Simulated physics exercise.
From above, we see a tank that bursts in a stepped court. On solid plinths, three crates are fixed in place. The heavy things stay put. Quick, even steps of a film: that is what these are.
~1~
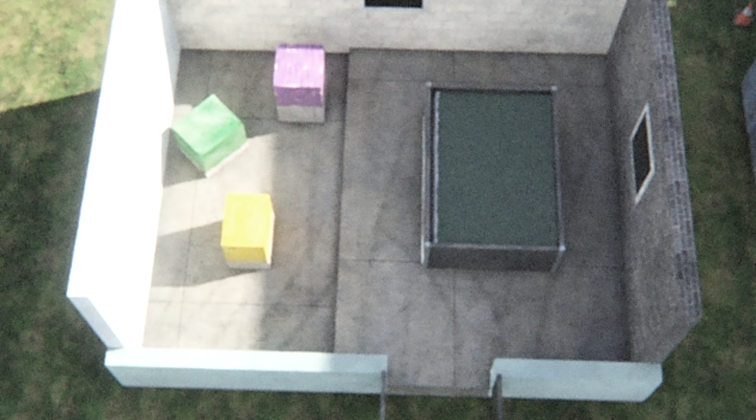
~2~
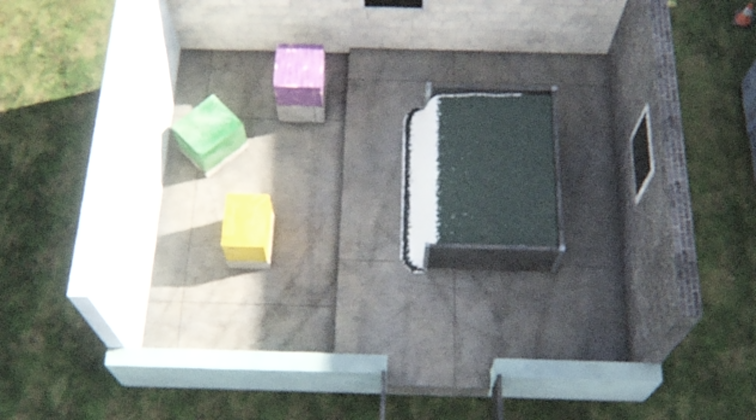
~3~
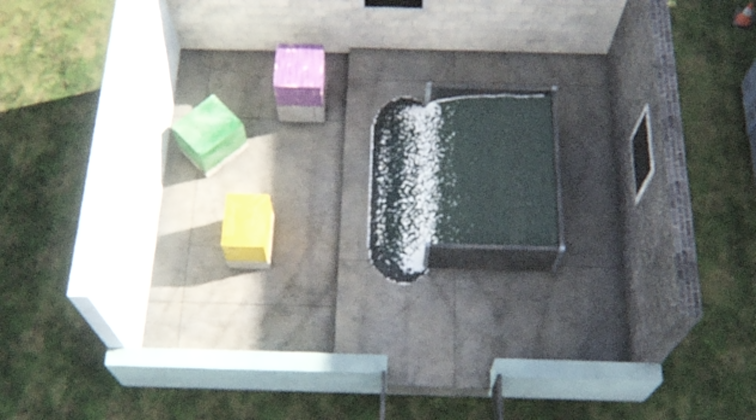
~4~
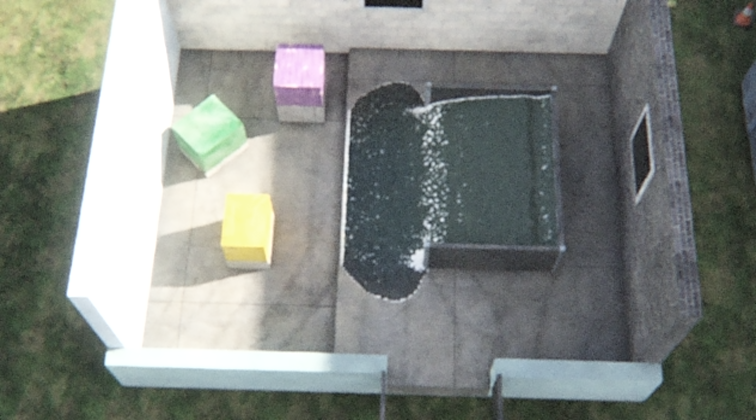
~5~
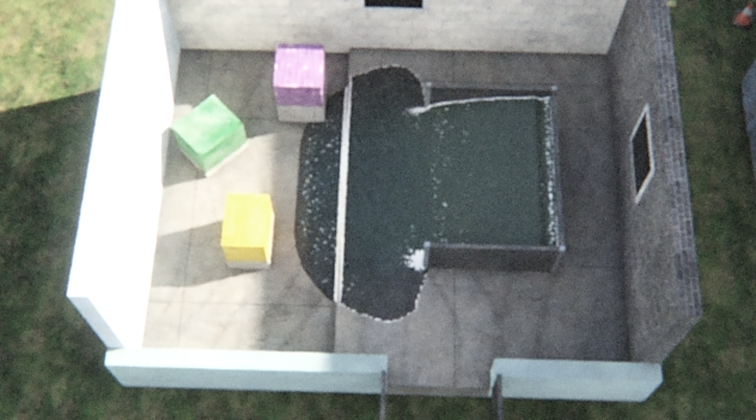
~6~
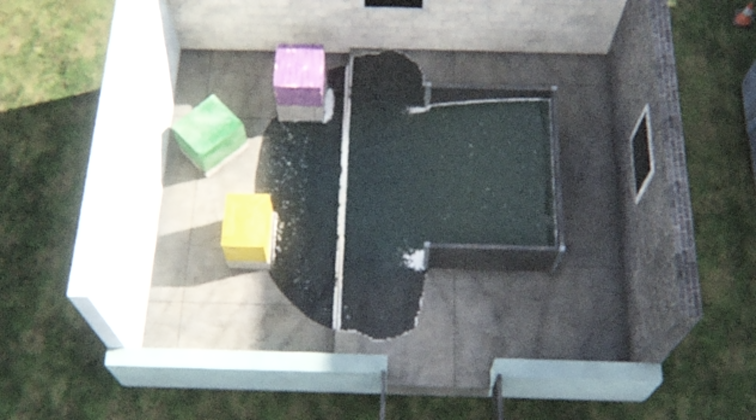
Dark water bursts from the tank's left side and spreads across the court to the blocks.
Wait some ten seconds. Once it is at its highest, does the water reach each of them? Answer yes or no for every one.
Purple crate: No, it stays dry; yellow crate: Yes, it gets wet; green crate: Yes, it gets wet.
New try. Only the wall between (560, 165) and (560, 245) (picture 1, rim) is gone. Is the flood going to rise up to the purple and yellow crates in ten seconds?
First, the purple is not reached; second, the yellow is not reached.
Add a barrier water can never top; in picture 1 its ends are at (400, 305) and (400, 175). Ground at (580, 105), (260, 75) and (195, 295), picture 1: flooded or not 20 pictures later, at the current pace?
Outcome by spot, in order - unwatered, watered, watered.
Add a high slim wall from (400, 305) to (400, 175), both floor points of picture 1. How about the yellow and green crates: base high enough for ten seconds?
Summary - yellow crate: Not flooded; green crate: Flooded.
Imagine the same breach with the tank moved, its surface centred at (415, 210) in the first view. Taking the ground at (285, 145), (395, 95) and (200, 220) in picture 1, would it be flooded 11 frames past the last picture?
Submerged, untouched, submerged.
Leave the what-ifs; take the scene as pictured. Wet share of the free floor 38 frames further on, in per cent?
Near 70 in a hundred.
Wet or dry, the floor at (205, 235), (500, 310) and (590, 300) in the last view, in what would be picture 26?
Going through them one by one, the first is waterlogged, the second spared and the third spared.
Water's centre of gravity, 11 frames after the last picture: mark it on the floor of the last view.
I'd place it roughly at (328, 197).
A moment on, water covers 45 % of the floor; the purple crate water round its plinth, the yellow crate water round its plinth, the green crate water round its plinth.
Next, water covers 60 % of the floor; the purple crate water round its plinth, the yellow crate water round its plinth, the green crate water round its plinth.
Then, water covers 60 % of the floor; the purple crate water round its plinth, the yellow crate water round its plinth, the green crate water round its plinth.
Later, water covers 70 % of the floor; the purple crate water round its plinth, the yellow crate water round its plinth, the green crate water round its plinth.
In the end, water covers 90 % of the floor; the purple crate stayed above the water, the yellow crate was topped, the green crate was topped.
